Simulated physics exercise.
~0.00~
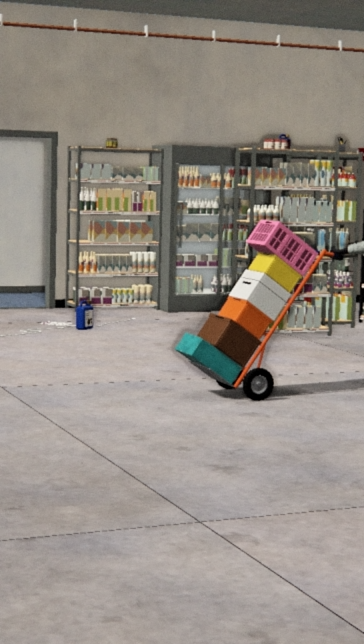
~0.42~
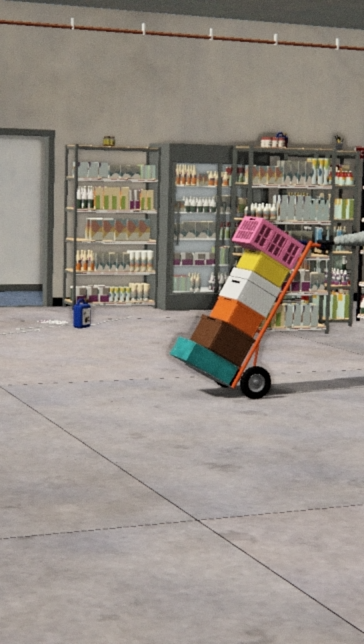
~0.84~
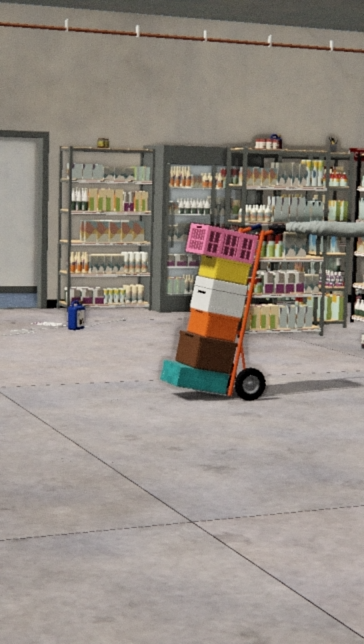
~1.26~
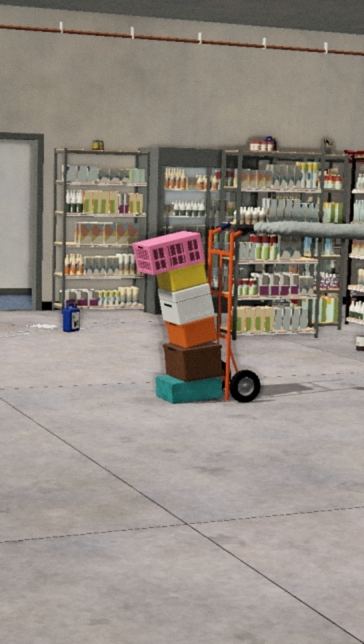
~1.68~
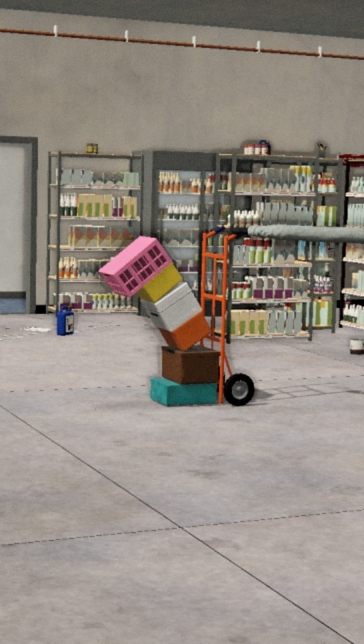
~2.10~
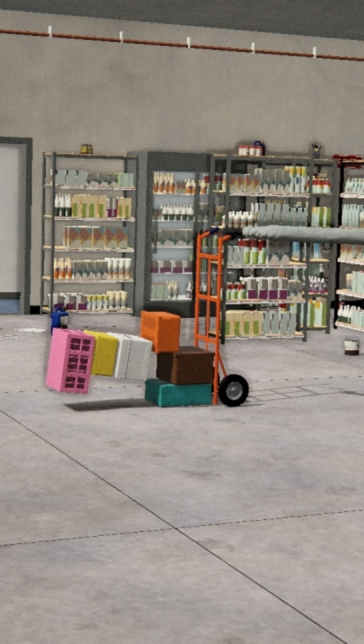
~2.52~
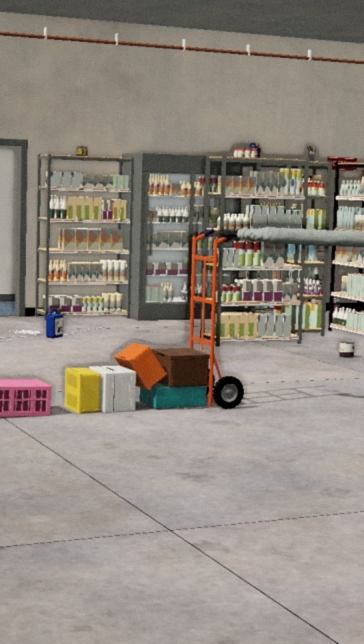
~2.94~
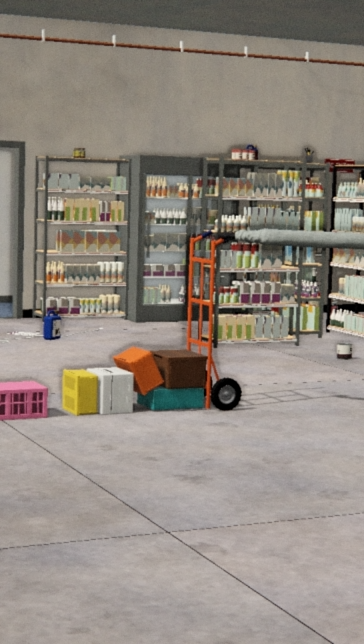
An orange sack truck swings upright, and its top four containers topple left onto the floor.
